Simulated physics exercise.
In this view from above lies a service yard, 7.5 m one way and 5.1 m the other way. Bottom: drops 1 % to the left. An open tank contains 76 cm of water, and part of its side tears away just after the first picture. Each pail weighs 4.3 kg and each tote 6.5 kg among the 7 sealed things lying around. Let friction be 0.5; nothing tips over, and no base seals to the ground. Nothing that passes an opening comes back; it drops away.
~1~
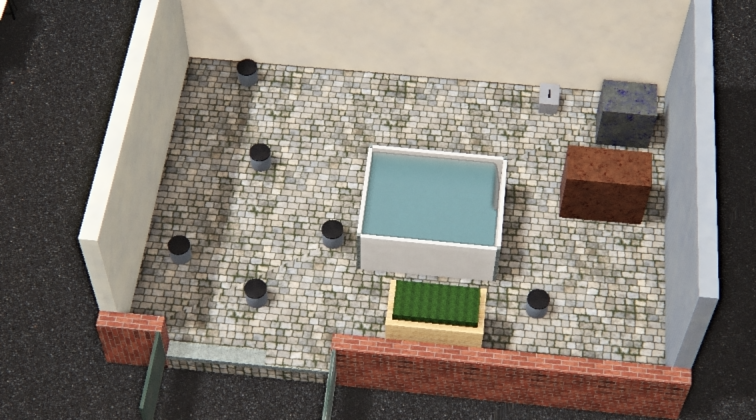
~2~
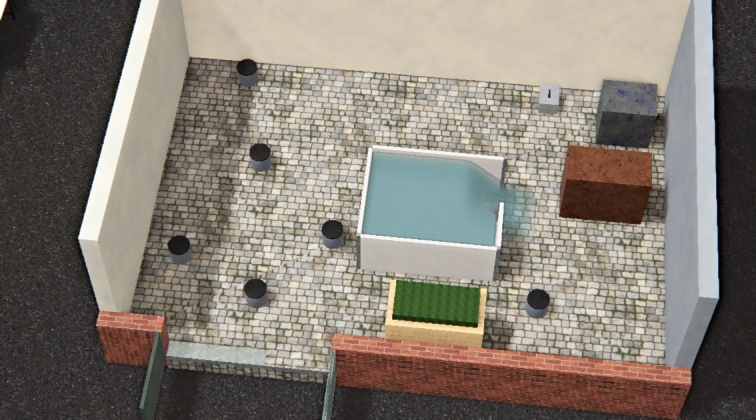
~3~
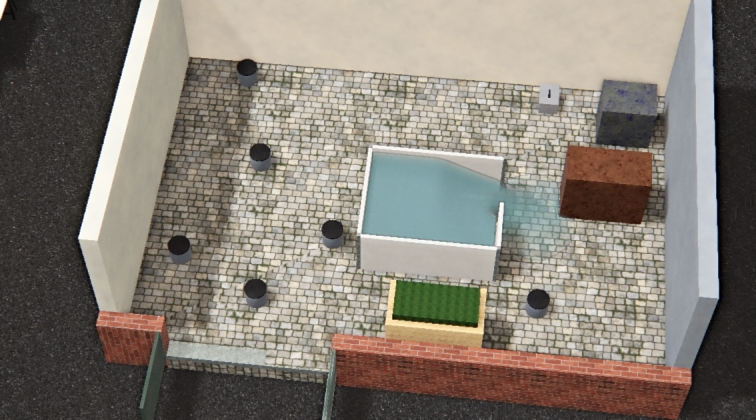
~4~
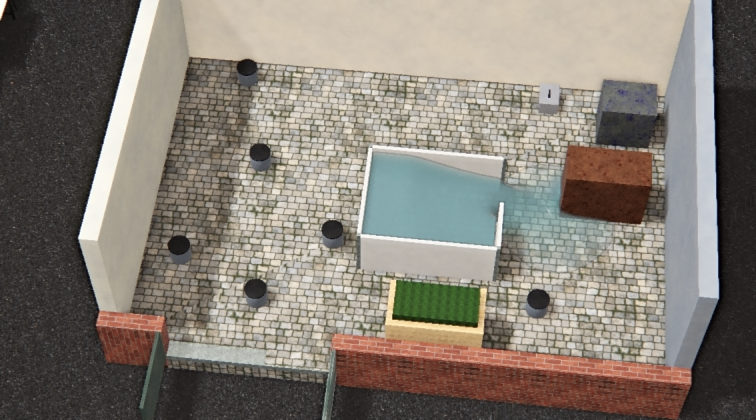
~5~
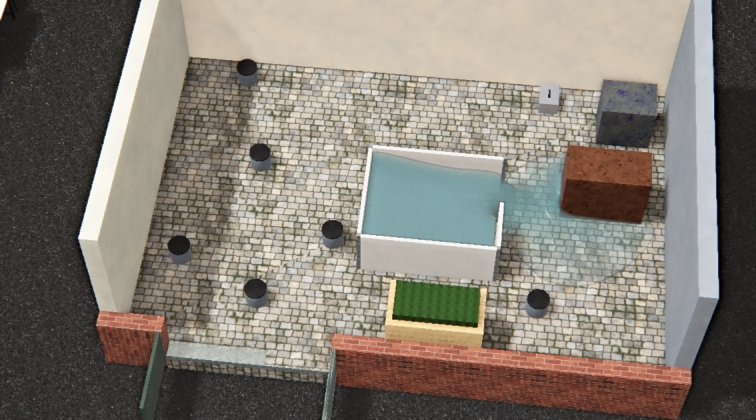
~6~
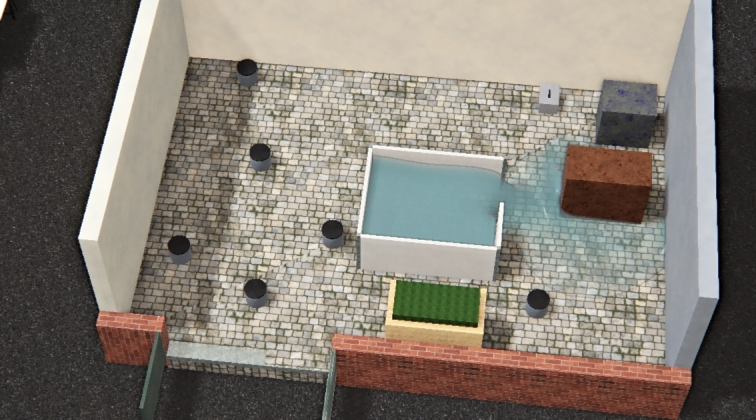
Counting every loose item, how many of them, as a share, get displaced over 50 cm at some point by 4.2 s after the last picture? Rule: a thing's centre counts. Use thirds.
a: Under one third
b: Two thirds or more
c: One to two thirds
The answer is a.
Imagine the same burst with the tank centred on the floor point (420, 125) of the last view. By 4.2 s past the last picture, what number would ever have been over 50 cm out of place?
Result: 1.
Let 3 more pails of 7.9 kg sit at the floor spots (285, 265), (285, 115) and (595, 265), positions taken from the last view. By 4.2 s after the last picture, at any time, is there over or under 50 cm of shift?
In order: Within it, within it, beyond it.
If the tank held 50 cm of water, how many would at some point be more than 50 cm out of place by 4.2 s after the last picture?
The answer would then be 1.
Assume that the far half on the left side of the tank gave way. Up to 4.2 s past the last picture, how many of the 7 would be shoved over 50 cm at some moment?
The count would be 3.
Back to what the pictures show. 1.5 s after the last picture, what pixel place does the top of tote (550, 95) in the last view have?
Around (525, 80).
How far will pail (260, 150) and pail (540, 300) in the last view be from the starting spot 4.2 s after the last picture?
Net shifts, in order: 0 cm and 30 cm.
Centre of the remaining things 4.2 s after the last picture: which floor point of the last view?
About (301, 201).
Then, 0.4 s after the last picture 0 of 7 are over 50 cm from their spots; 0 afloat.
Then, 1.5 s after the last picture 0 of 7 are over 50 cm from their spots; 1 afloat.
Then, 2.8 s after the last picture 1 of 7 are over 50 cm from their spots; 0 afloat.
Then, 4.2 s after the last picture 1 of 7 are over 50 cm from their spots, and 1 have been at some point; 0 afloat.
